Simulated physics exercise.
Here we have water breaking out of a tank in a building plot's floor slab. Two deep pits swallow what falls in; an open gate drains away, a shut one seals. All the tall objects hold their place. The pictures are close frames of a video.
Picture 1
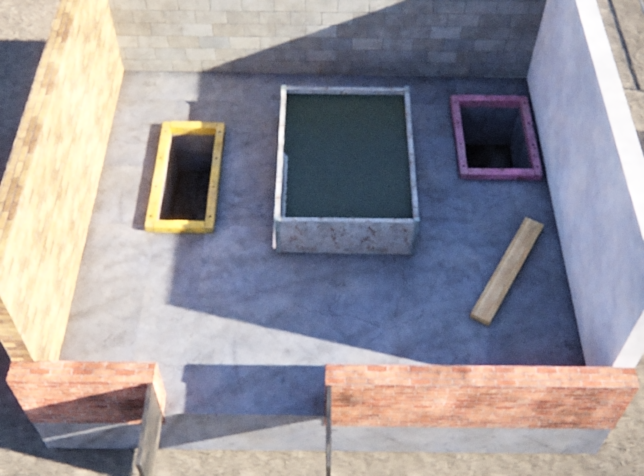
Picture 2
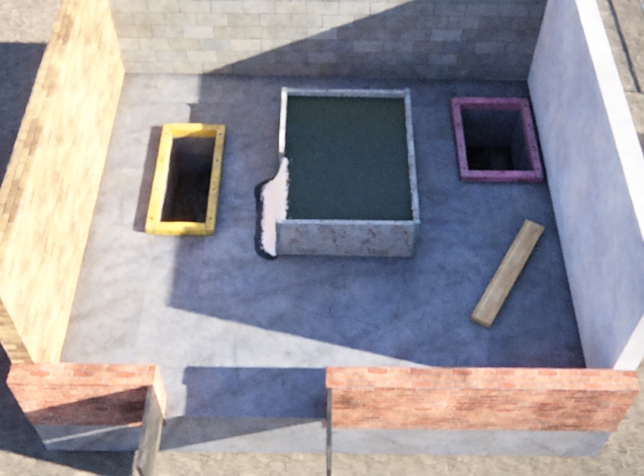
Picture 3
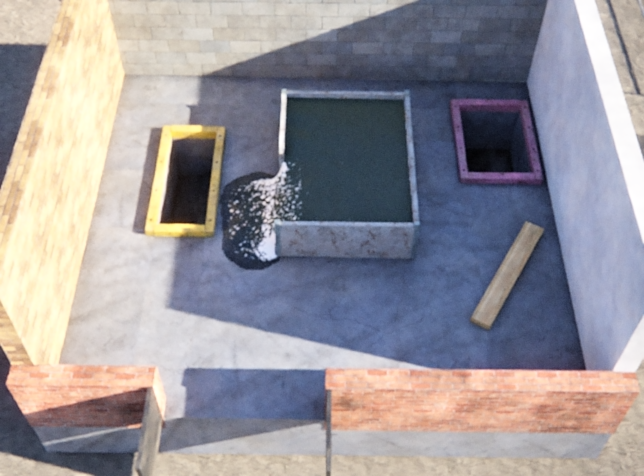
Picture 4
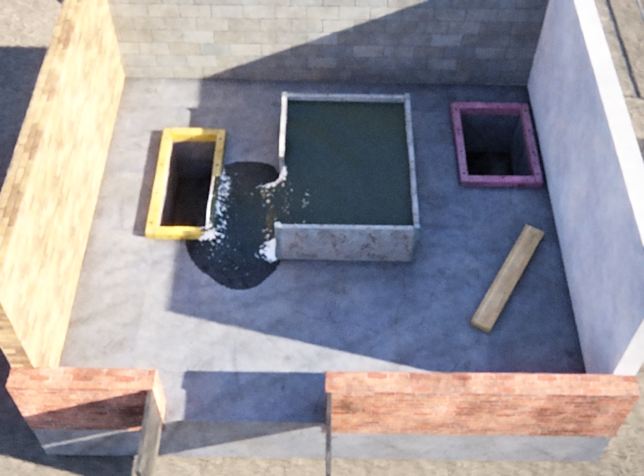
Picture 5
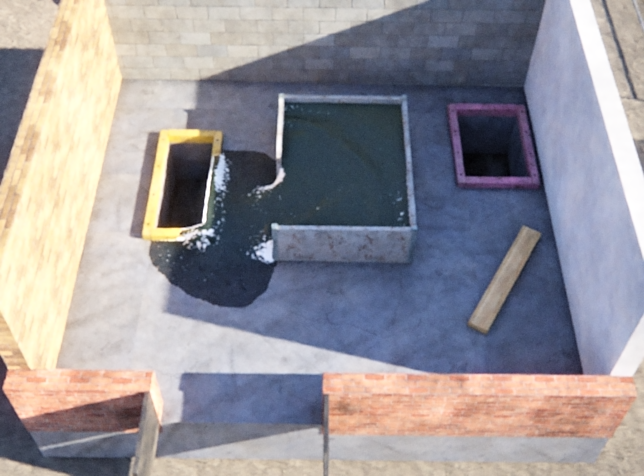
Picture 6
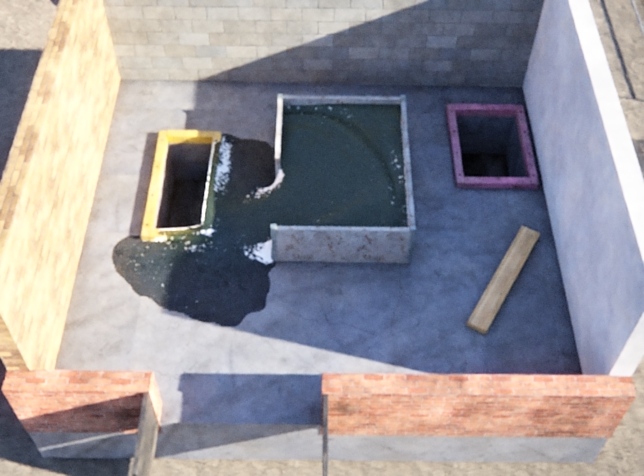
A large pale-walled tank of dark green water stands near the middle of a grey floor slab, seen from high above inside a walled plot with brick and block sides. A yellow-rimmed pit lies to its left, a pink-rimmed pit to its right, and a wooden plank below that. The tank's left side breaks open and foaming water gushes out, spreading left around the yellow rim and toward the viewer.
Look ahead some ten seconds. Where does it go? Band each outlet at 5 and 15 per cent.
One by one: The gate takes between 5 and 15 %; the yellow pit takes more than 15 %; the pink pit takes less than 5 %.
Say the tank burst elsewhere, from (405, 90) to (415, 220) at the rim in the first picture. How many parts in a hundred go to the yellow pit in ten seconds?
Roughly, in per cent: Yellow 0.
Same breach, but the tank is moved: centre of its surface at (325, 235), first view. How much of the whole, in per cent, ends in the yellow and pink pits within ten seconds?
Parts in a hundred: Yellow 4, pink 0.
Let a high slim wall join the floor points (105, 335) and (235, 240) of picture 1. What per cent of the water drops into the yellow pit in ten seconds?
Parts in a hundred: Yellow 30.
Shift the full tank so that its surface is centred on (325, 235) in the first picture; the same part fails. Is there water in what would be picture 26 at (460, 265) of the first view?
At that place: No water.
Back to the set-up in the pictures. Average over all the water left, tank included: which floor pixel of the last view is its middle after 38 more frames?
Around (268, 220).
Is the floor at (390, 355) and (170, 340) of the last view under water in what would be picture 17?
As listed: Not flooded, awash.
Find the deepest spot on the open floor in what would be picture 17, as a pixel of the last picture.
Around (48, 401).
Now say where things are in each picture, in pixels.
The first picture shows the tank at (346, 154) is whole and still.
In the second picture, the front is at (268, 253), out from the gap at (283, 206).
In the third picture, the front is at (244, 262), out from the gap at (283, 210).
In the fourth picture, the front is at (198, 256), out from the gap at (283, 214).
In the fifth picture, water pours out at (280, 215) and has run to (157, 257).
In the sixth picture, the front is at (123, 261), out from the gap at (279, 215).
A moment on, water covers 20 % of the floor; the gate 0 %, the yellow pit 8 %, the pink pit 0 %.
Next, water covers 30 % of the floor; the gate 0 %, the yellow pit 14 %, the pink pit 0 %.
Then, water covers 45 % of the floor; the gate 1 %, the yellow pit 19 %, the pink pit 0 %.
Later, water covers 70 % of the floor; the gate 6 %, the yellow pit 22 %, the pink pit 0 %.
In the end, water covers 85 % of the floor; the gate 13 %, the yellow pit 23 %, the pink pit 0 %.
